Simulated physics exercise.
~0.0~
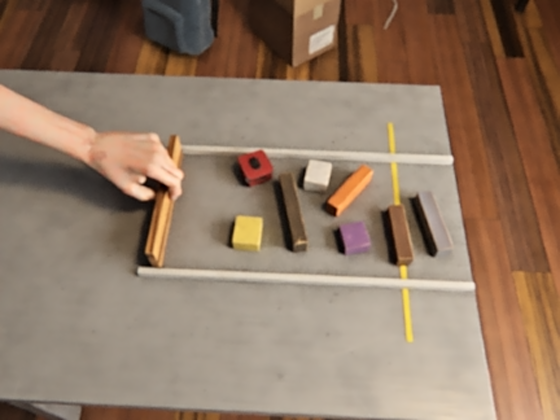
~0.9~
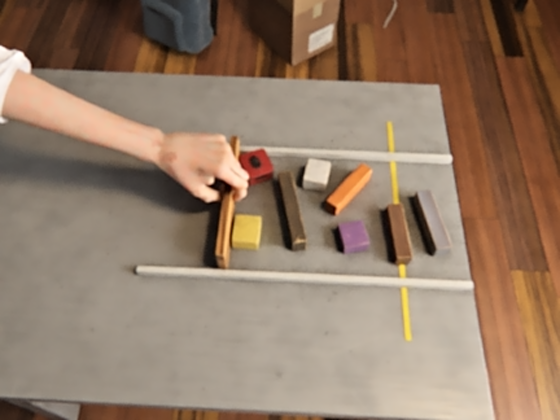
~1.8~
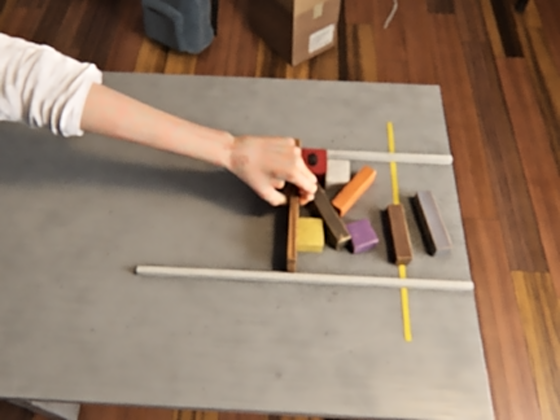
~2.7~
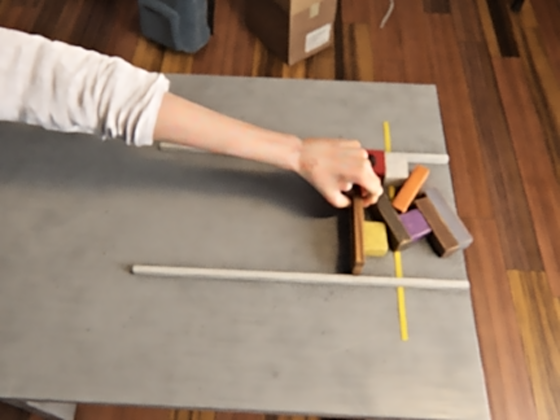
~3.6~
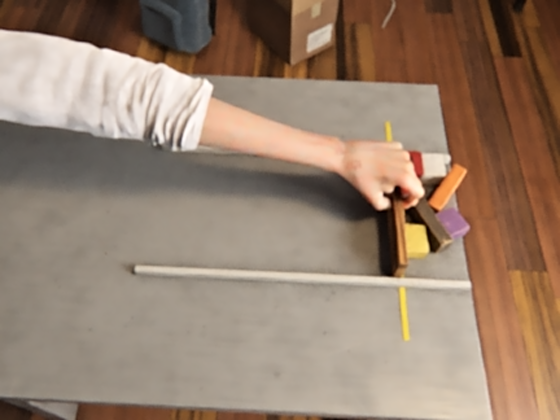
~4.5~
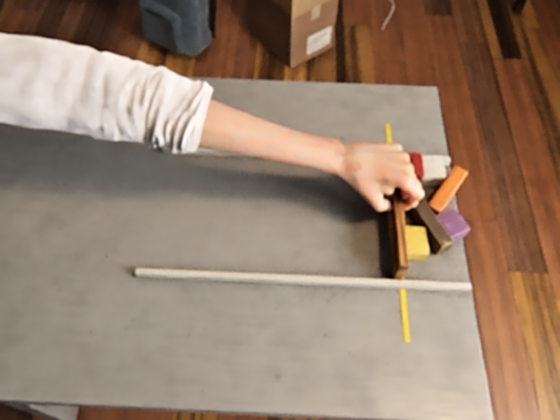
A hand grips an upright wooden board at the left of a channel between two pale rails on a grey table, seen from above by a slightly swaying camera. Ahead lie red, white, yellow and purple blocks, an orange piece, dark and brown bars, and a grey stick beyond a yellow strip. The hand slides the board right, gathering the nearer pieces into a cluster. The cluster then presses the brown bar and grey stick toward the table's right end. Both drop off, and the board halts at the strip with the remaining pieces bunched at the edge.
